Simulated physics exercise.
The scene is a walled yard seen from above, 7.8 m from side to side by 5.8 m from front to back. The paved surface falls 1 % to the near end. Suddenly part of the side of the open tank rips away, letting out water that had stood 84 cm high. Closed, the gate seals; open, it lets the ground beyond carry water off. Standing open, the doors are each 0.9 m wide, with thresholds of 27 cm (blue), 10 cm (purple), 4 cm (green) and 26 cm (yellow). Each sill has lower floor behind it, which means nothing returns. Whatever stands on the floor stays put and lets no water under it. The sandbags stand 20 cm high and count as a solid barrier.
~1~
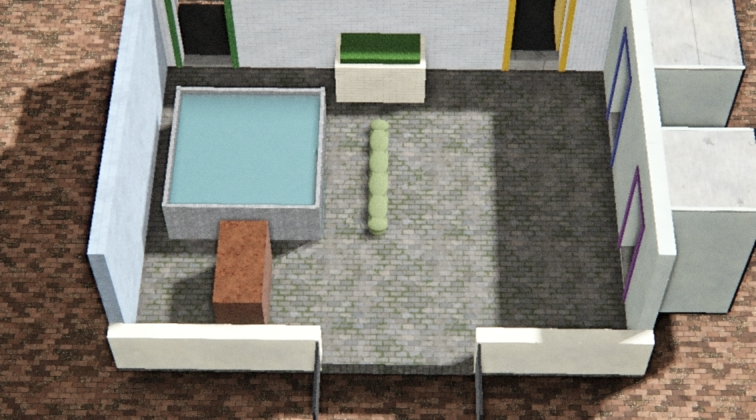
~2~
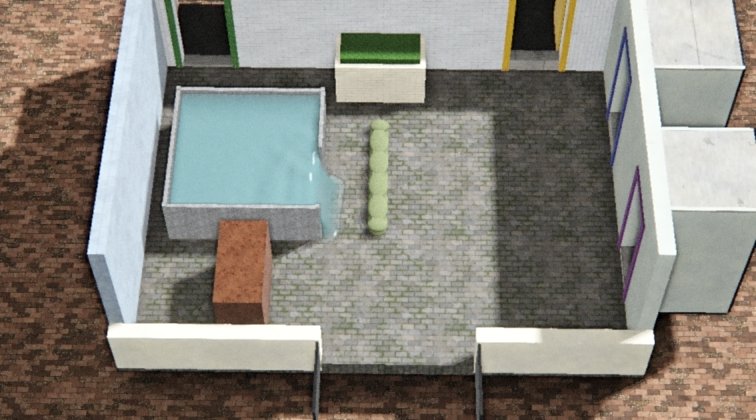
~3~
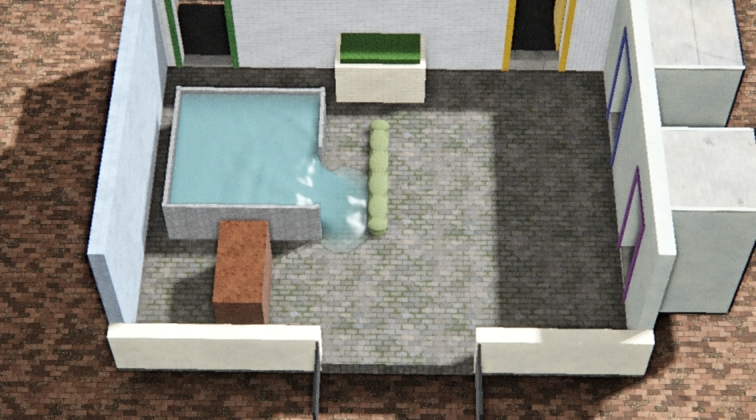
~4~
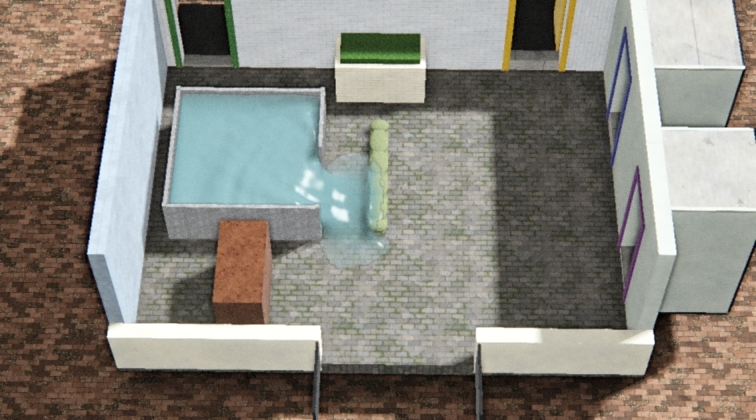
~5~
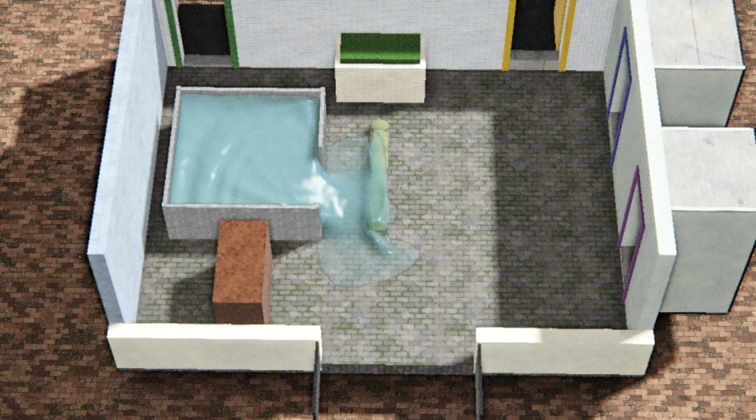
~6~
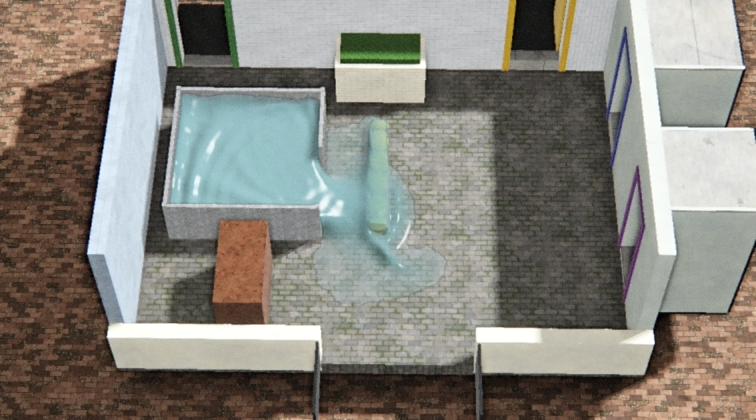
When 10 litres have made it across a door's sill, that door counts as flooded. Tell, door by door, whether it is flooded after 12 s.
The blue door undershoots the limit, the purple door overshoots the limit, the green door overshoots the limit, the yellow door undershoots the limit.
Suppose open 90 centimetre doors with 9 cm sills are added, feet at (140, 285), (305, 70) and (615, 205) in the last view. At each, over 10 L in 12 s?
Note, doorways in listed order: Stays short, stays short, goes beyond.
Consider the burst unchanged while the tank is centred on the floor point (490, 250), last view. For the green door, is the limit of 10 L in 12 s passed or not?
Lab note: Green door, limit held.
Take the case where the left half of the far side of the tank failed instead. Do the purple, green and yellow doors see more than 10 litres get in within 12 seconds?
So purple stays lower, green tops it, yellow stays lower.
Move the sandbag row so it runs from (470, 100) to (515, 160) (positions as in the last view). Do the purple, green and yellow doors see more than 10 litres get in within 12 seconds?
With that change: Purple exceeds it, green stays within, yellow stays within.
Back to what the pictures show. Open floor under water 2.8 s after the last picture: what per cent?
80 %.
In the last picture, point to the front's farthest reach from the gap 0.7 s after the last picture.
Point: Roughly (532, 352) in the last view.
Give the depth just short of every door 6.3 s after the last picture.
In centimetres - blue: 10, purple: 8, green: 8, yellow: 11.
Then, 0.7 s after the last picture water covers 40 % of the floor and is deepest (58 cm) near (364, 217); blue door not reached, purple door not reached, green door not reached, yellow door not reached.
Then, 1.5 s after the last picture water covers 70 % of the floor and is deepest (50 cm) near (365, 208); blue door not reached, purple door 6 cm at the sill, 0 L in, green door not reached, yellow door not reached.
Then, 2.8 s after the last picture water covers 80 % of the floor and is deepest (38 cm) near (364, 217); blue door 13 cm at the sill, 0 L in, purple door 23 cm at the sill, 49 L in, green door 4 cm at the sill, 0 L in, yellow door 8 cm at the sill, 0 L in.
Then, 6.3 s after the last picture water covers 90 % of the floor and is deepest (24 cm) near (365, 208); blue door 10 cm at the sill, 0 L in, purple door 8 cm at the sill, 93 L in, green door 8 cm at the sill, 19 L in, yellow door 11 cm at the sill, 0 L in.
Then, 11.3 s after the last picture water covers 95 % of the floor and is deepest (12 cm) near (354, 217); blue door 7 cm at the sill, 0 L in, purple door 9 cm at the sill, 93 L in, green door 6 cm at the sill, 60 L in, yellow door 5 cm at the sill, 0 L in.
